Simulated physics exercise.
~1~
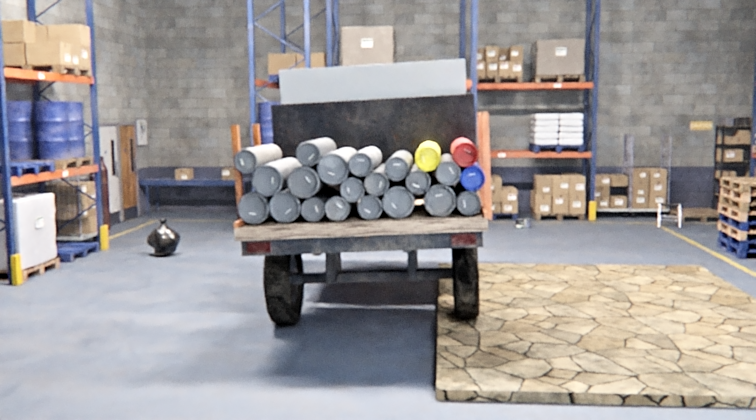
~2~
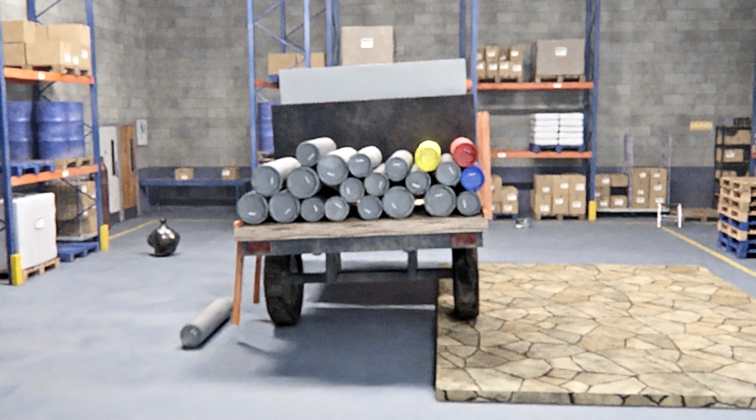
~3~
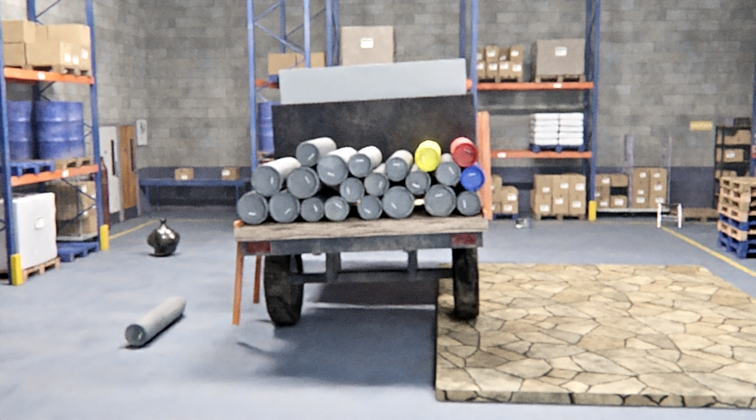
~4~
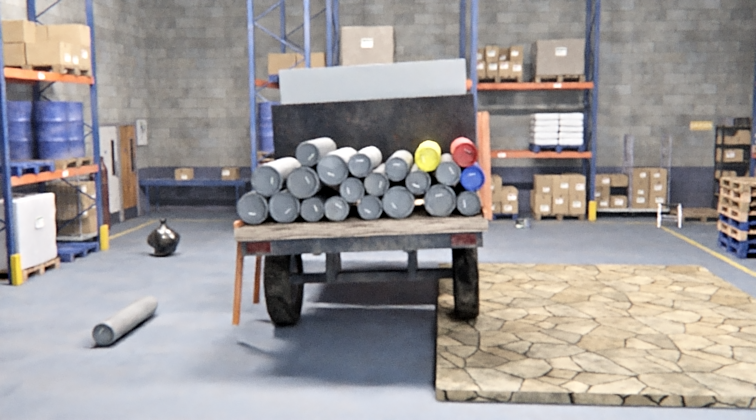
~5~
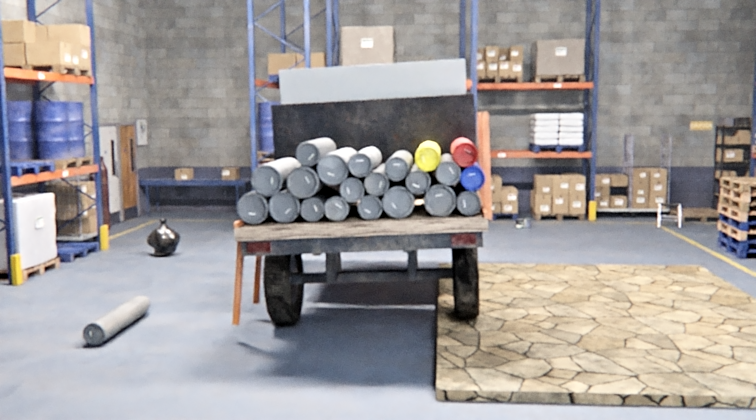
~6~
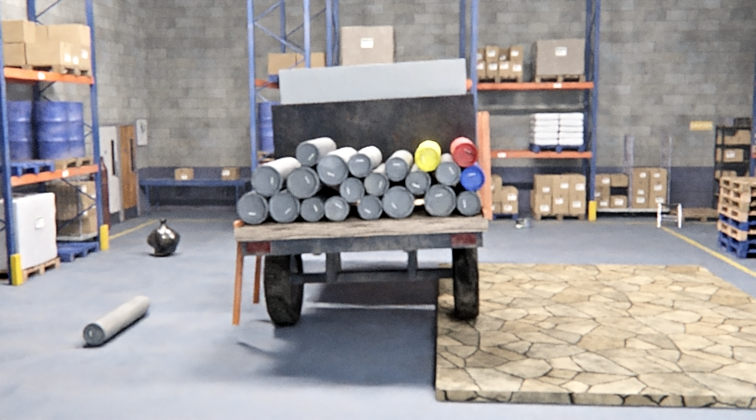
A single grey cylinder dropped off the left side of a loaded flatbed as the orange posts there swung down, then rolled a short way left across the warehouse floor and stopped, while the rest, including the yellow, red and blue ones, stayed piled aboard.
